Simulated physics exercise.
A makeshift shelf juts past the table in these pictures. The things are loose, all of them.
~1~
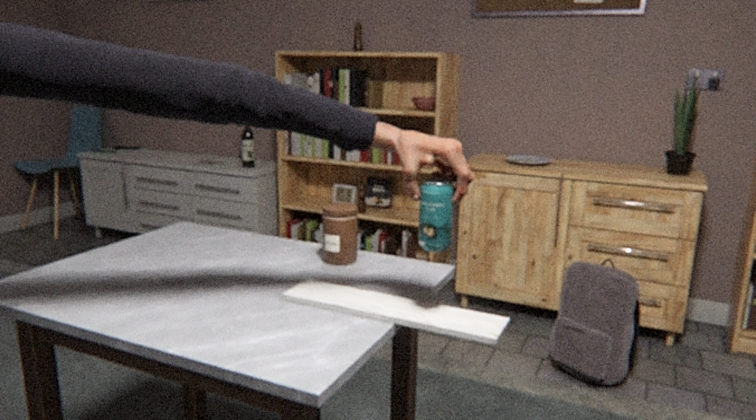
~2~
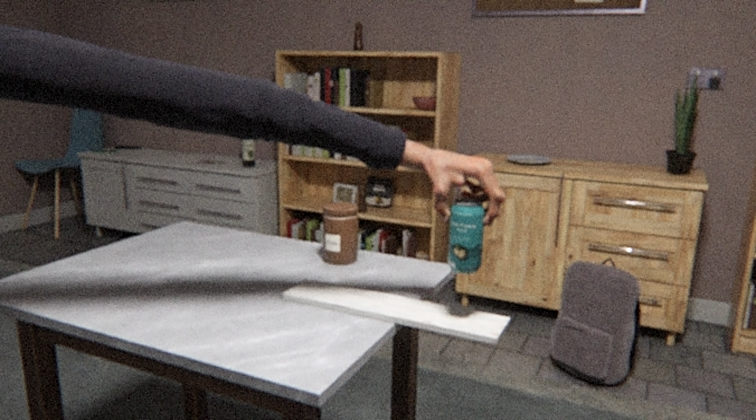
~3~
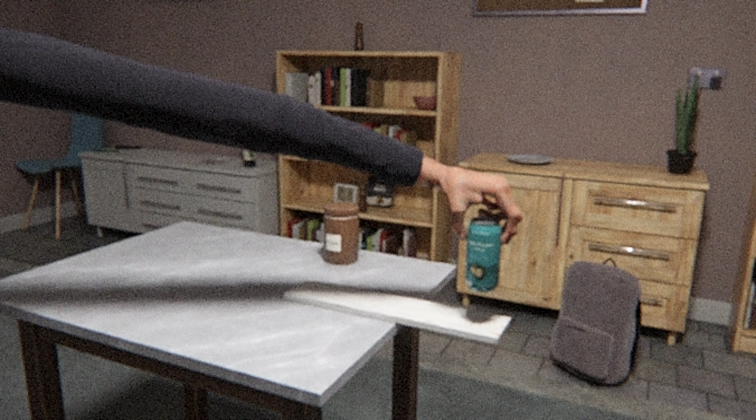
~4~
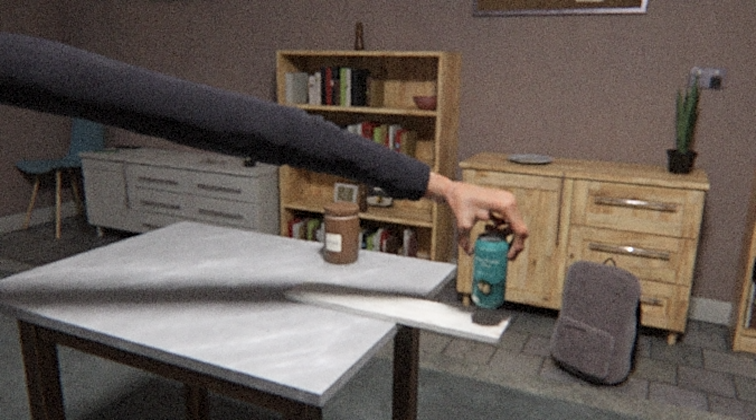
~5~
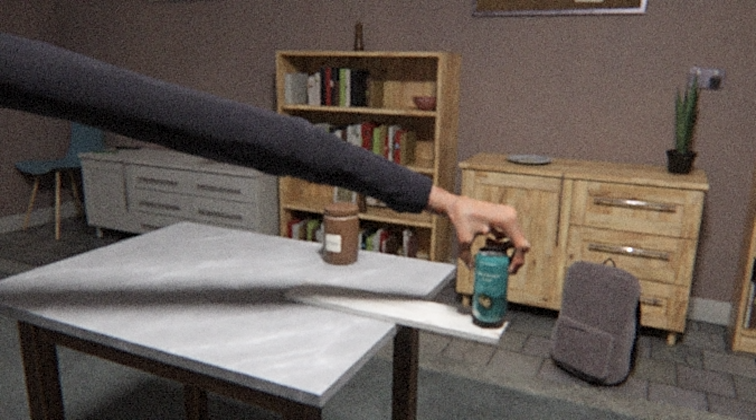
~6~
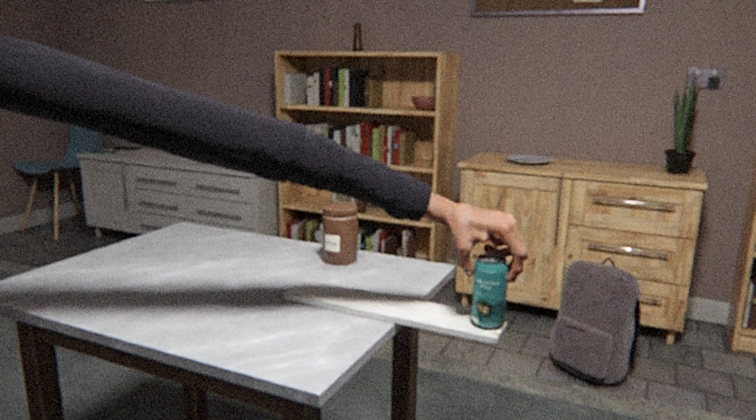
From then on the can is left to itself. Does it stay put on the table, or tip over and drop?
I expect it to lose its balance.
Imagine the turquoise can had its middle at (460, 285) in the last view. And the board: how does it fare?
It topples.
Then, 0.40 s after the last picture, turquoise can now down on the floor or falling; white board tipped 67° from how it was.
Then, 0.60 s after the last picture, white board now down on the floor or falling.
Then, 0.80 s after the last picture, things are still on the move.
By the end, down on the floor or falling, white board and turquoise can; brown jar in place. The board comes down.
